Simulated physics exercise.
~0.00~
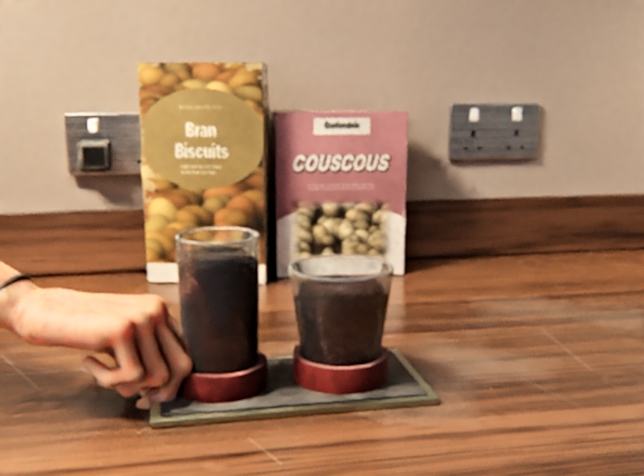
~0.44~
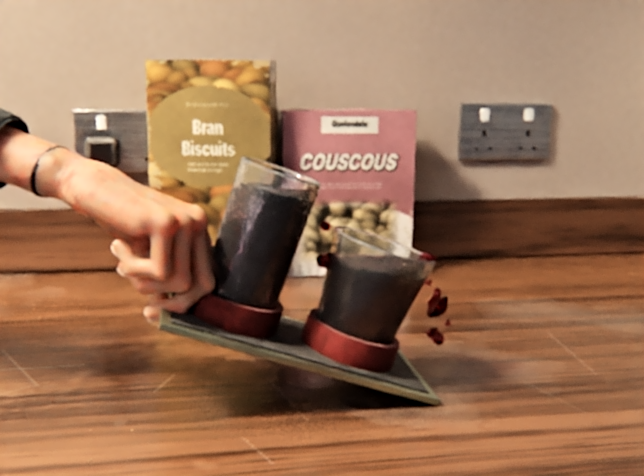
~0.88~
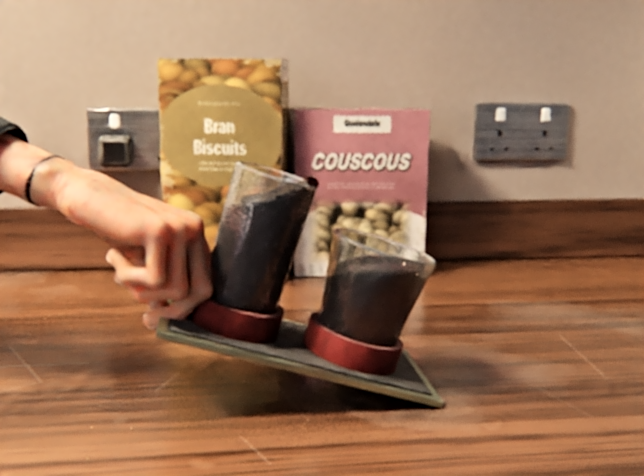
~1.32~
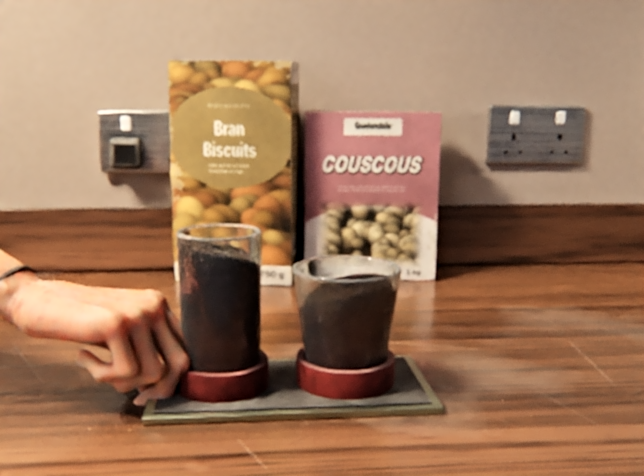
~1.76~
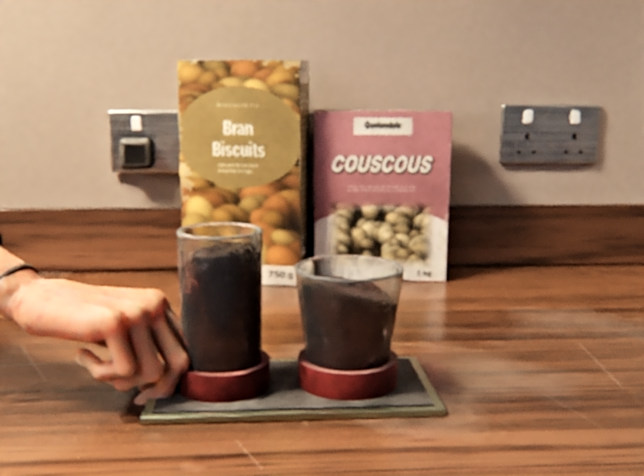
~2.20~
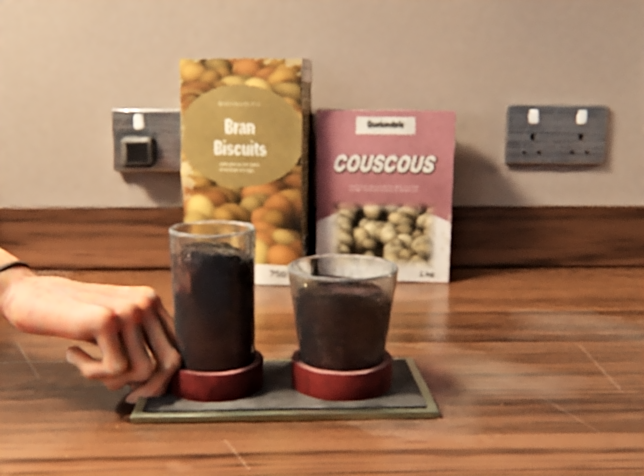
A hand gently raises the left end of a tray holding a tall glass and a tumbler of dark liquid, spilling some over their rims, then lowers it until the tray rests flat again, both glasses still upright before the bran biscuits and couscous boxes.
